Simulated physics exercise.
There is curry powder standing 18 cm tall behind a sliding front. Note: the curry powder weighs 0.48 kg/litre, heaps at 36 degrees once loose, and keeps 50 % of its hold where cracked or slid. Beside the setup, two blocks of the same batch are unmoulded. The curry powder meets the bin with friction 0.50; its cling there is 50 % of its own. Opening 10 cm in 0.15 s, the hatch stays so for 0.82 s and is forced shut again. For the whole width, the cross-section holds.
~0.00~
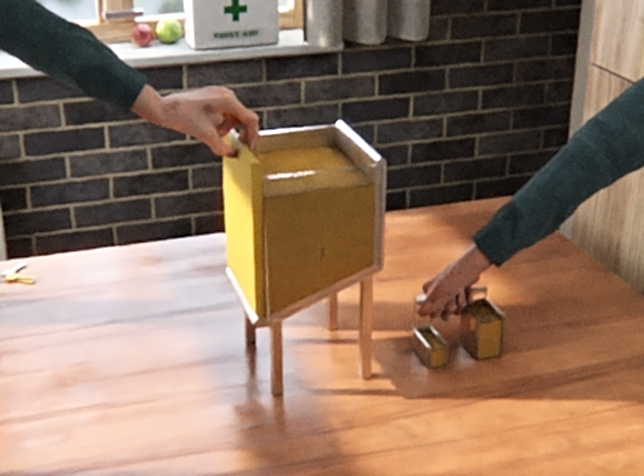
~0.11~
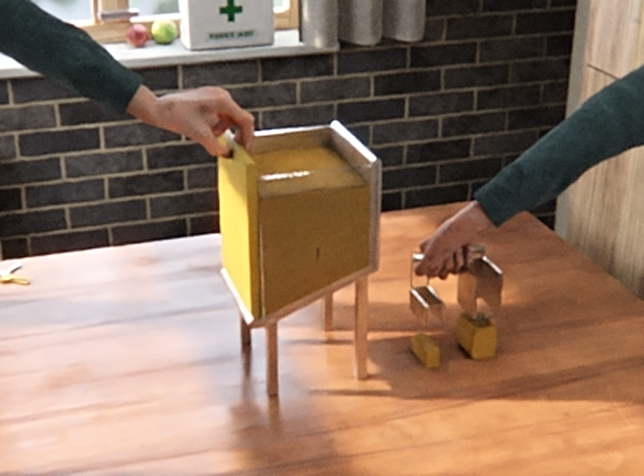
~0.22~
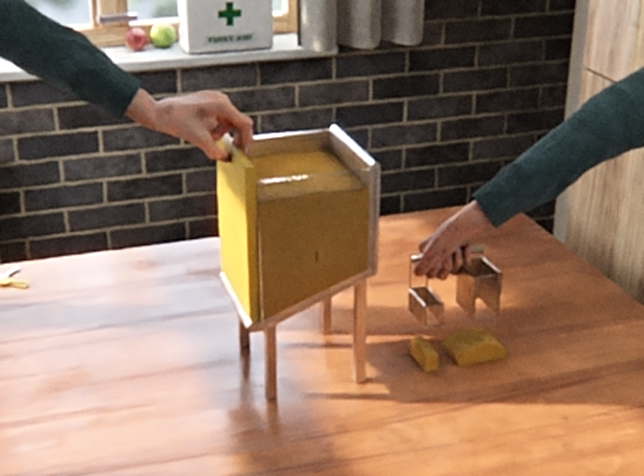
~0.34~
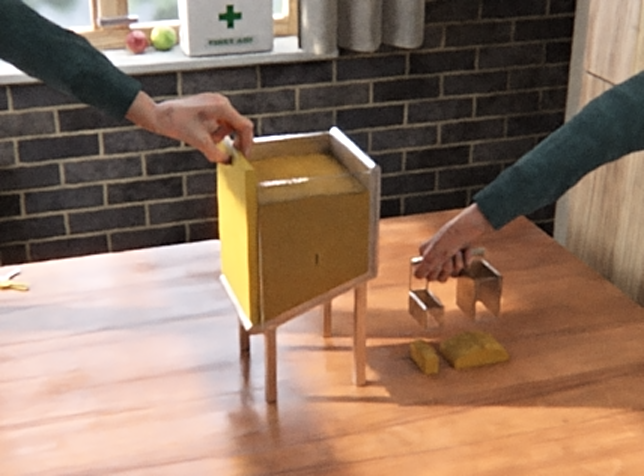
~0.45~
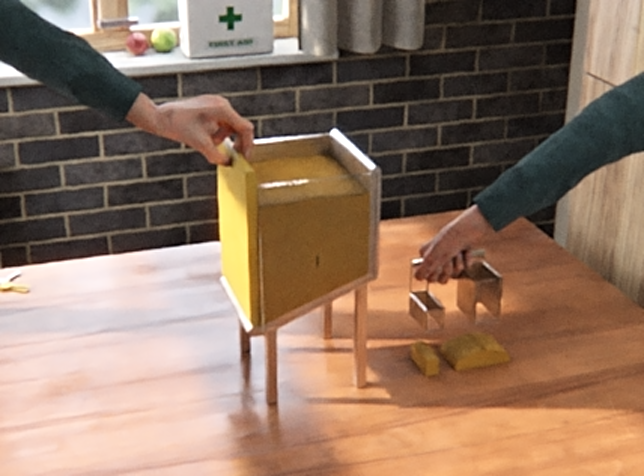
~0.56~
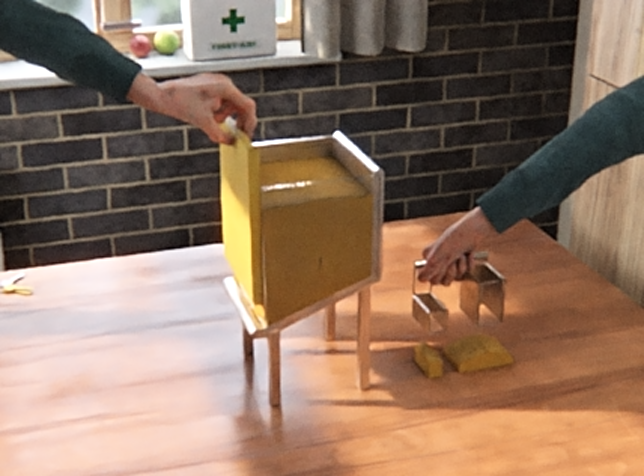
A hand lifts two small moulds off yellow blocks, then another raises the box's panel slightly.
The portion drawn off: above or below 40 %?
Expect a value greater than 40 %.
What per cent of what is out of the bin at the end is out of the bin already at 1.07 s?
Close to 60 in a hundred.
By 0.80 s, the hatch is 10 cm open and 9 % is out.
By 1.07 s, the hatch is 10 cm open and 36 % is out.
By 1.35 s, the hatch is 10 cm open and 52 % is out.
By 1.63 s, the hatch is 2.7 cm open and 59 % is out.
By 1.89 s, at the end, the hatch is shut and 60 % is out.
